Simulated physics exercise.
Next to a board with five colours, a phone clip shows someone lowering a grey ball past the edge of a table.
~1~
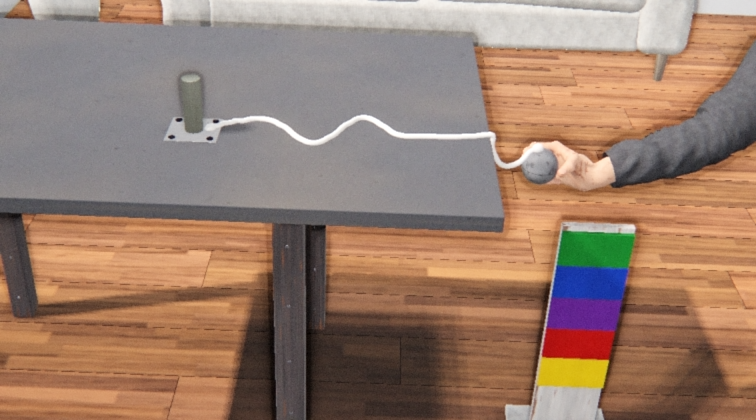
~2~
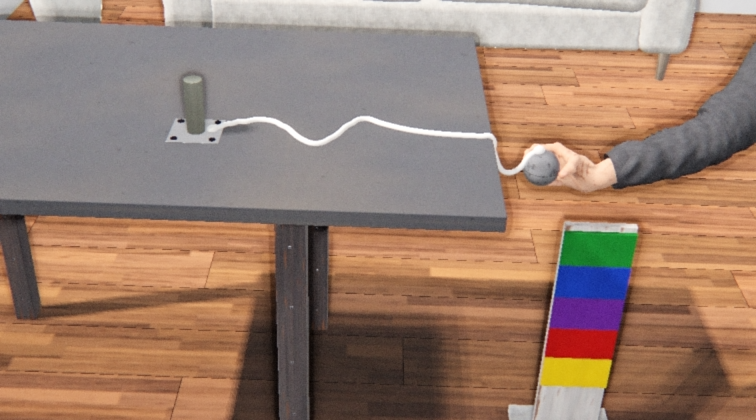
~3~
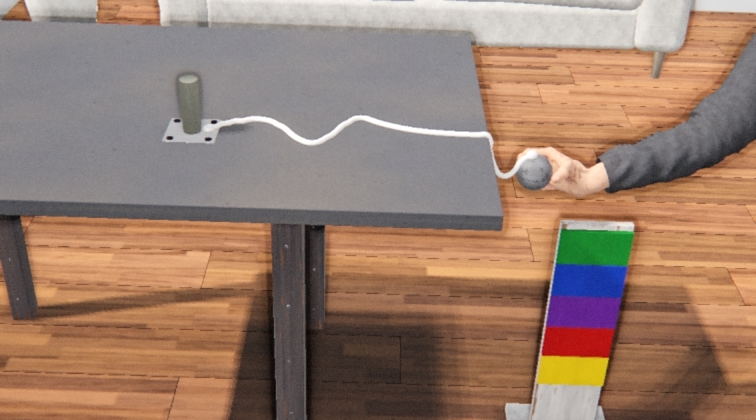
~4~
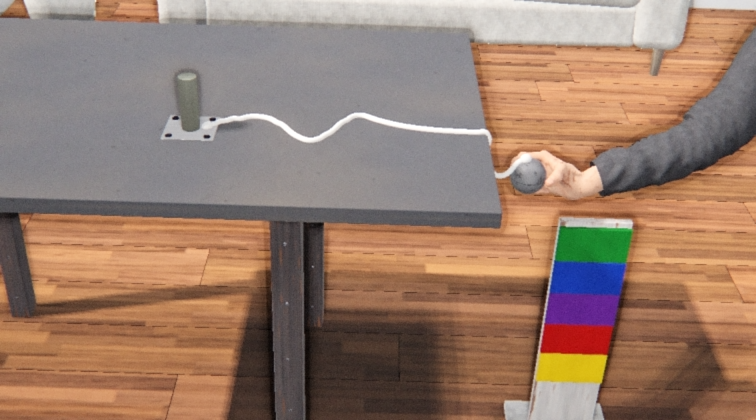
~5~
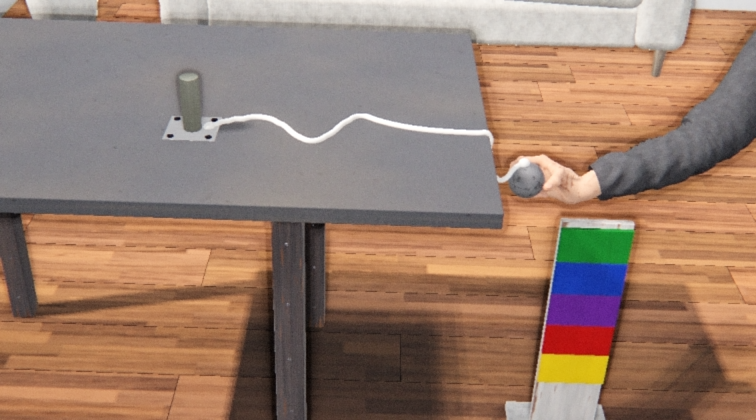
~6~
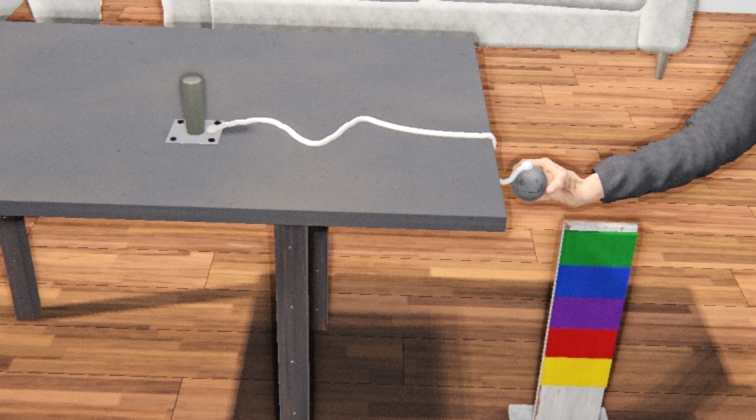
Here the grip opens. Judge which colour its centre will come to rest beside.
Its centre comes to rest beside blue.
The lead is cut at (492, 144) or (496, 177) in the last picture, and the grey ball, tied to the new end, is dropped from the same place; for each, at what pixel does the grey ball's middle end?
Around (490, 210) for the first cut and around (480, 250) for the second.
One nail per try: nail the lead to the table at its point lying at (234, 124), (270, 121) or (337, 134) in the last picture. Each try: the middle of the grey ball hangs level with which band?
Note: Try 1 blue; try 2 blue; try 3 green.
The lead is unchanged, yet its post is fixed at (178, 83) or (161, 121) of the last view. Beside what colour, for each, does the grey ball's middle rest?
Green; green.
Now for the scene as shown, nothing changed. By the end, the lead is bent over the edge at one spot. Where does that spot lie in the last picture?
You'll find it somewhere near (432, 133).
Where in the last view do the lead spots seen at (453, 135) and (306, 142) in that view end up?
(490, 159) and (336, 132), roughly.
A little later, ball near (506, 277); level with blue.
Next, ball near (455, 273); level with blue.
Later still, ball near (478, 280); level with blue.
When it is over, ball near (481, 281); level with blue. At blue.
